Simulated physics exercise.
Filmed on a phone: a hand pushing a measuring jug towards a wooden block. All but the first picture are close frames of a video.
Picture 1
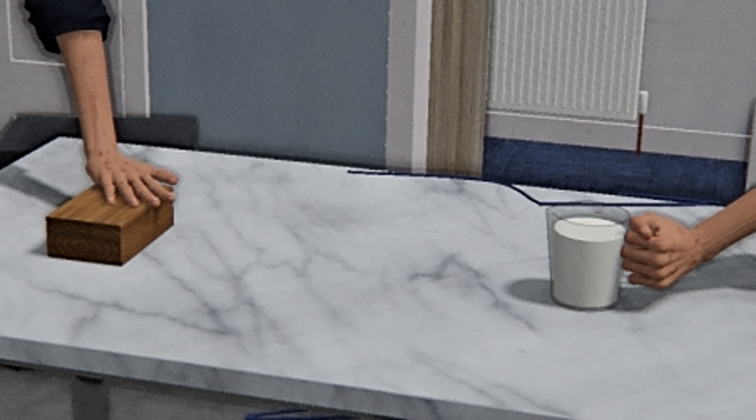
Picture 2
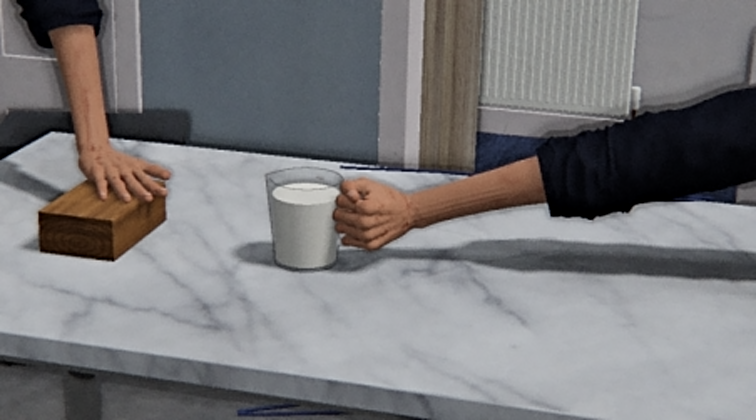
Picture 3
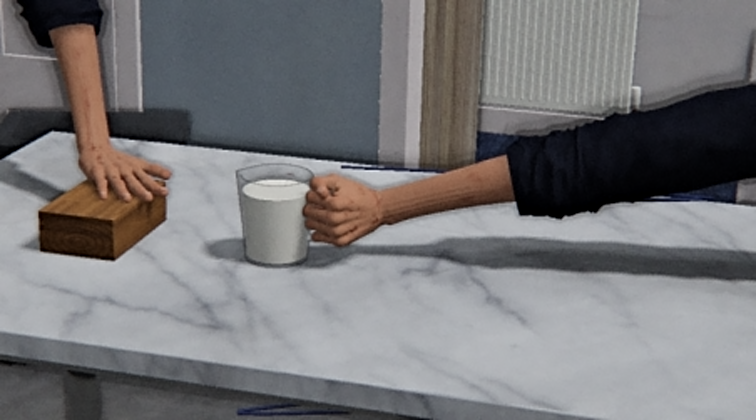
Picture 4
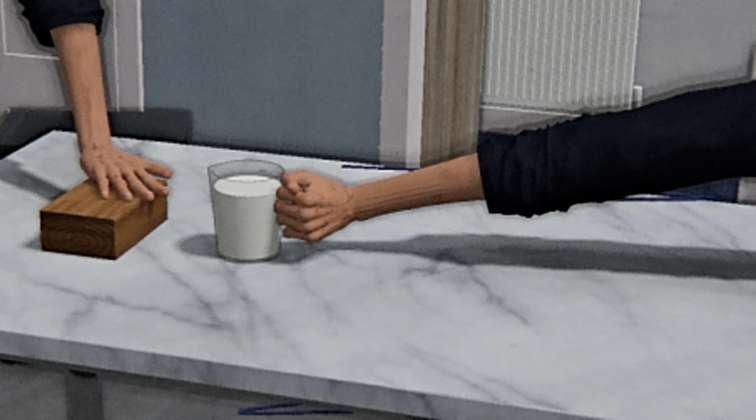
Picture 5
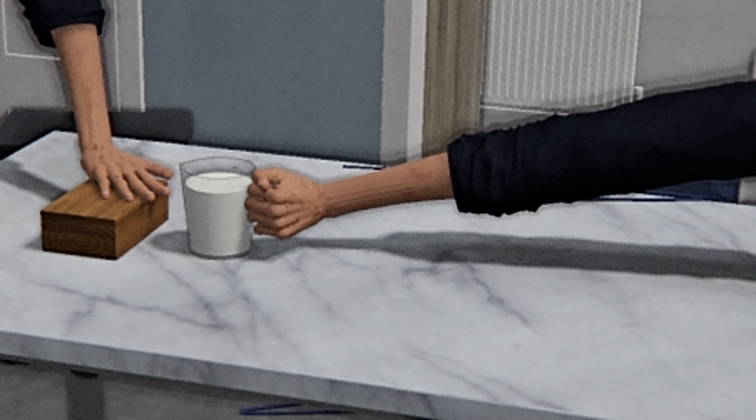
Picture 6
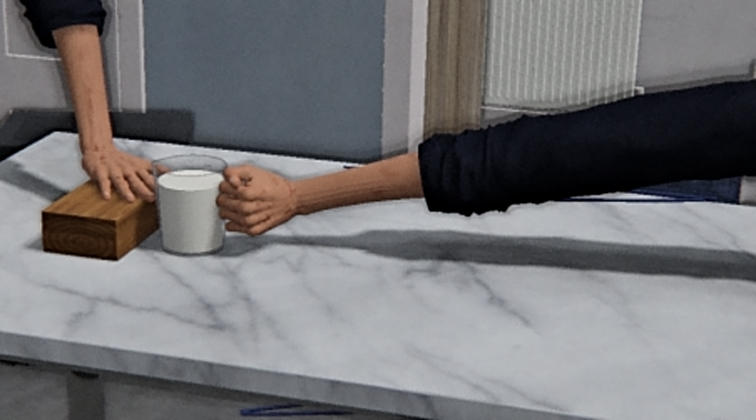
A measuring jug of milky white liquid, gripped by a hand from the right, slid left across a marble table, drawing close to a wooden block that another hand held from above.
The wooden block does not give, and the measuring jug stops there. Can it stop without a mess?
The measuring jug slops over.
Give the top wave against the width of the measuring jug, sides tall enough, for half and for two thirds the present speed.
In turn 25 and 30 per cent.
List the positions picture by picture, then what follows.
The first frame shows at rest; measuring jug (588, 254) about three quarters full; wooden block (112, 221).
The second frame shows under way; measuring jug about three quarters full, surface at (307, 194).
The third frame shows on by 30 px; measuring jug (277, 214) about three quarters full.
The fourth frame shows on by 30 px; measuring jug about three quarters full, surface at (248, 186).
The fifth frame shows on by 30 px; measuring jug (220, 206) about three quarters full.
The sixth frame shows on by 30 px; measuring jug about three quarters full, surface at (192, 180); wooden block (108, 216).
Shortly, the measuring jug meets the wooden block.
Then, the milk surges up the wall; it has lost some.
At the finish, the measuring jug stands at the wooden block; it has lost some.
